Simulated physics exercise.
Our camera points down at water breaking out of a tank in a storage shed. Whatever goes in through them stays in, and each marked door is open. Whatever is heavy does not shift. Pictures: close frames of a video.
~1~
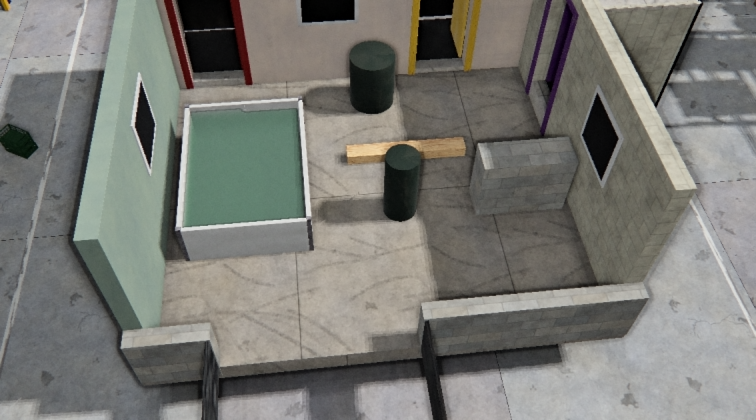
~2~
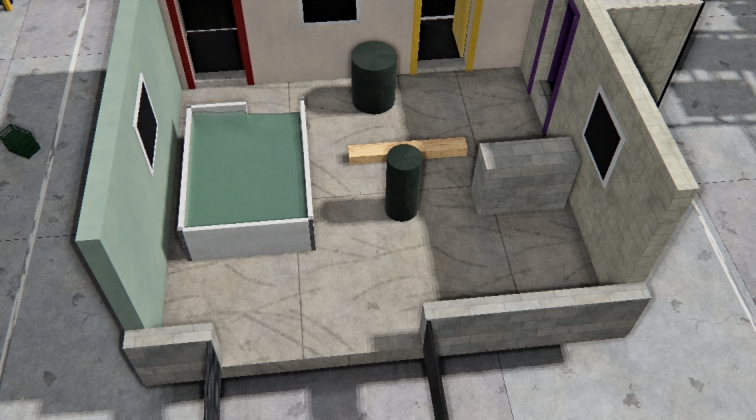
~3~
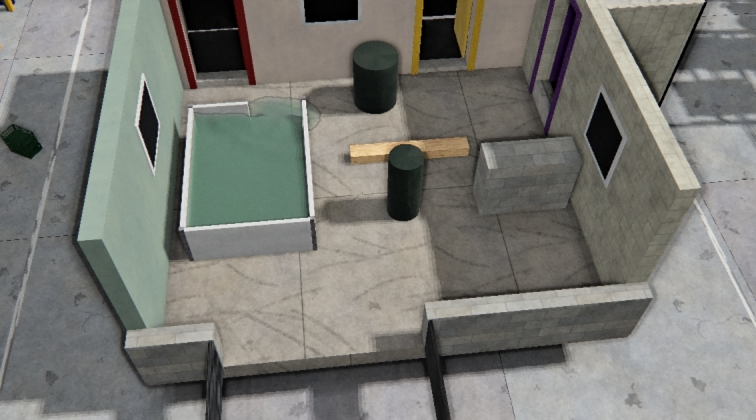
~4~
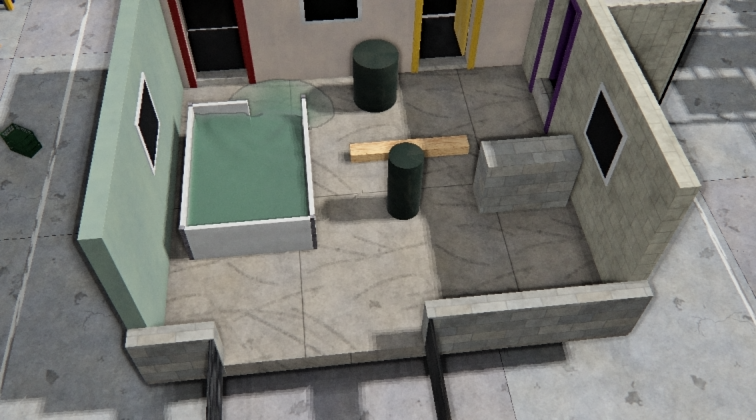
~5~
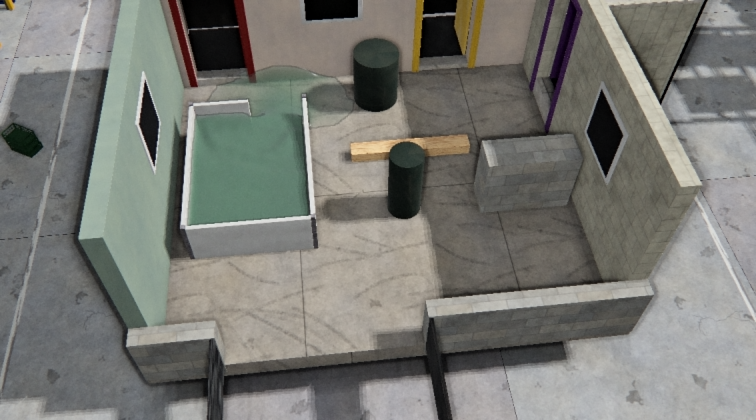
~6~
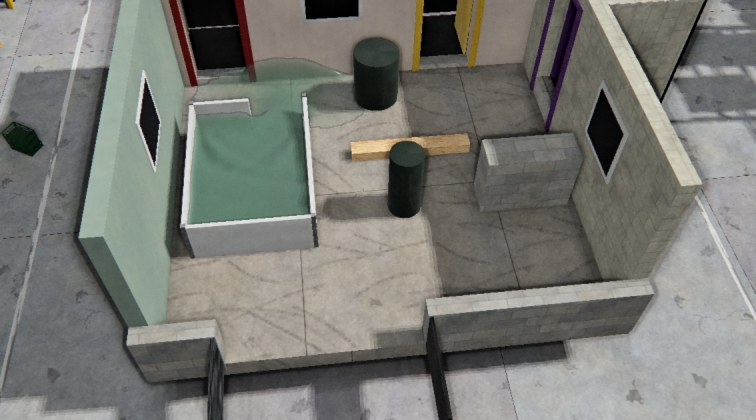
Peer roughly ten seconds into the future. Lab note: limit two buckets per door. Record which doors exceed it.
One by one: The red door will be overrun. The yellow door will keep it to two buckets. The purple door will keep it to two buckets.
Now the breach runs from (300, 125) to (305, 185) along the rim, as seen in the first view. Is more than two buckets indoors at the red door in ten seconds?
The red one stays within it.
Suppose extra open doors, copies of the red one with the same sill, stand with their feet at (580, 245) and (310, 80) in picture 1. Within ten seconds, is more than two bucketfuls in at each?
In order: Falls short; overshoots.
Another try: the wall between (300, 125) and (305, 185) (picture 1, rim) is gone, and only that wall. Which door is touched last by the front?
Answer: The door marked red.
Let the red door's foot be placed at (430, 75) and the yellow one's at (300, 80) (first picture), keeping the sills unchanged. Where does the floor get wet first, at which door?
Result: The yellow-painted one.
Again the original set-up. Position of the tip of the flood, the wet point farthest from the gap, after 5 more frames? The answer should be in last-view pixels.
The farthest wet spot is near (440, 72).
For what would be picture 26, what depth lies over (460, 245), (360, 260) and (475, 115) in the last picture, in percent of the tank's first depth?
Approx. values, in order: 0 %, 0 %, 4 %.
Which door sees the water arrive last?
My pick is the one in purple.
A moment on, water covers 15 % of the floor; the red door under two buckets in, the yellow door wet at the sill, nothing in, the purple door not reached.
Next, water covers 30 % of the floor; the red door over two buckets in, the yellow door wet at the sill, nothing in, the purple door wet at the sill, nothing in.
Then, water covers 50 % of the floor; the red door over two buckets in, the yellow door wet at the sill, nothing in, the purple door wet at the sill, nothing in.
Later, water covers 80 % of the floor; the red door over two buckets in, the yellow door wet at the sill, nothing in, the purple door wet at the sill, nothing in.
In the end, water covers 95 % of the floor; the red door far over two buckets in, the yellow door under two buckets in, the purple door wet at the sill, nothing in.
